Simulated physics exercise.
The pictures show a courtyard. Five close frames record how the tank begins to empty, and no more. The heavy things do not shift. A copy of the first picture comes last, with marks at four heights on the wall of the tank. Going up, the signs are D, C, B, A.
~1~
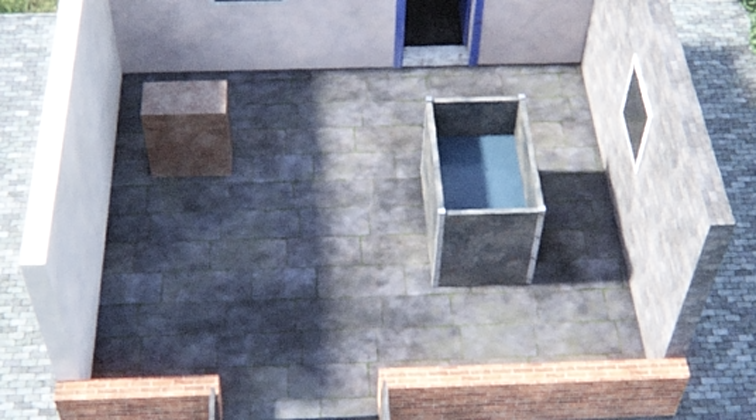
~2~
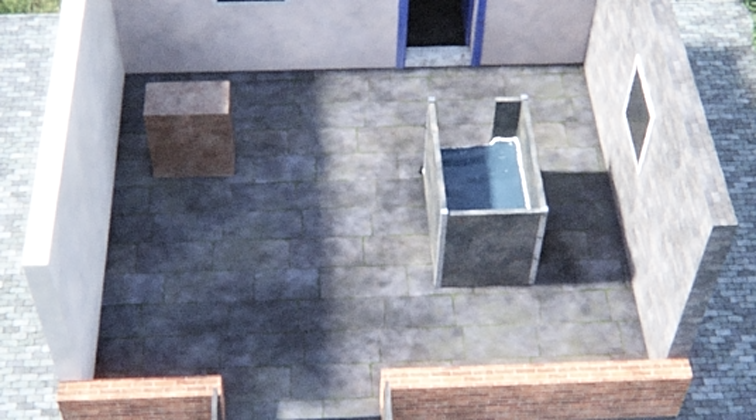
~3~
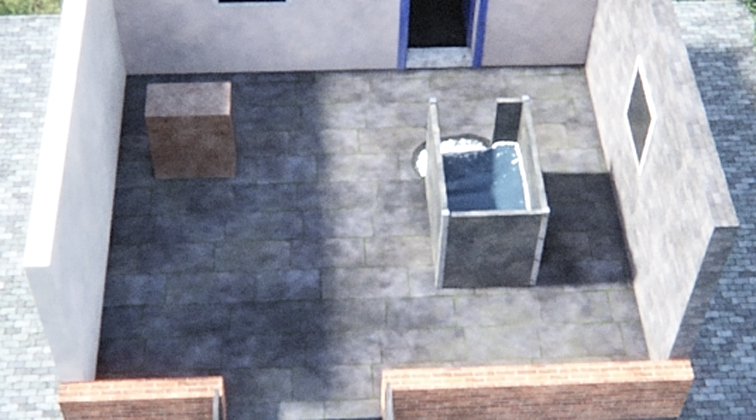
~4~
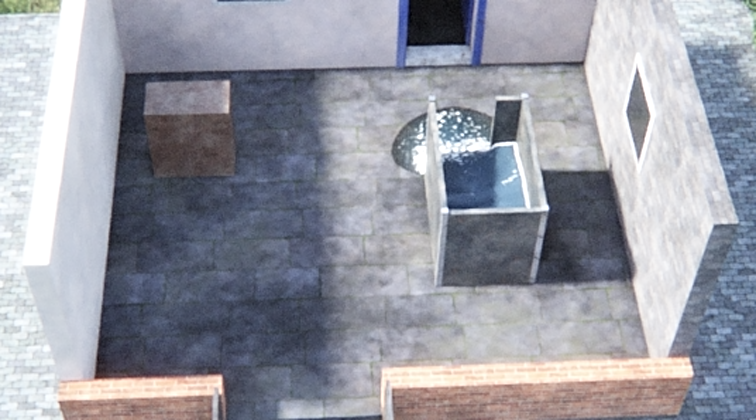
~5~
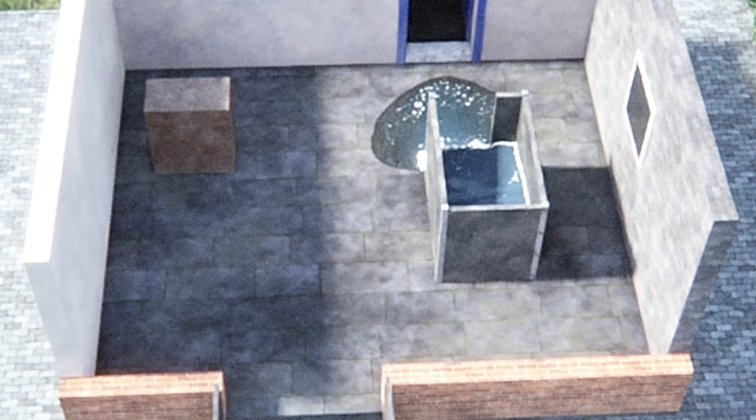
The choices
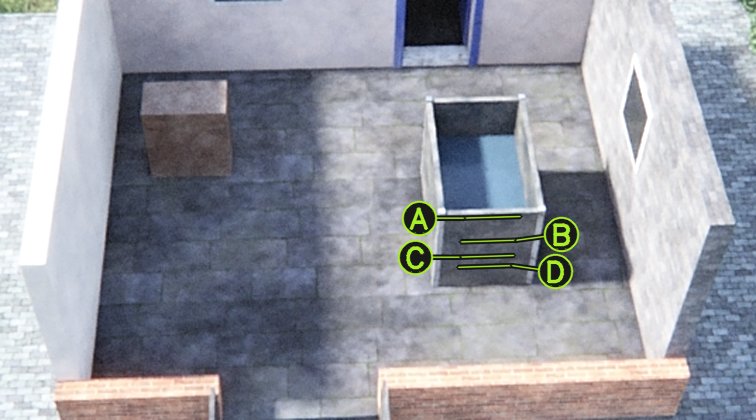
Water rests in a square grey tank in a walled courtyard, then pours out through a gap that opens in the tank's back wall. A foaming patch appears behind the tank and spreads as a rounded, glistening pool across the paving, widening to the left and back toward the blue doorway.
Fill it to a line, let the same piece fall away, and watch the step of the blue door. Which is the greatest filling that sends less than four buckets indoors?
Take D.
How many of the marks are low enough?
One.
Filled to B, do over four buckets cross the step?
Yes, it does.
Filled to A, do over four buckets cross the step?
Yes.
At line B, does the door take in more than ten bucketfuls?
Yes, clearly.
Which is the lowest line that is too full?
The answer is C.
On the marked copy, A at (492, 217); B at (488, 241); C at (486, 256); D at (485, 266); from the bottom up D, C, B, A.
With A, dozens of bucketfuls pour in.
With B, dozens of bucketfuls pour in.
With C, about 9 bucketfuls get in.
With D, a bucket or two gets in.
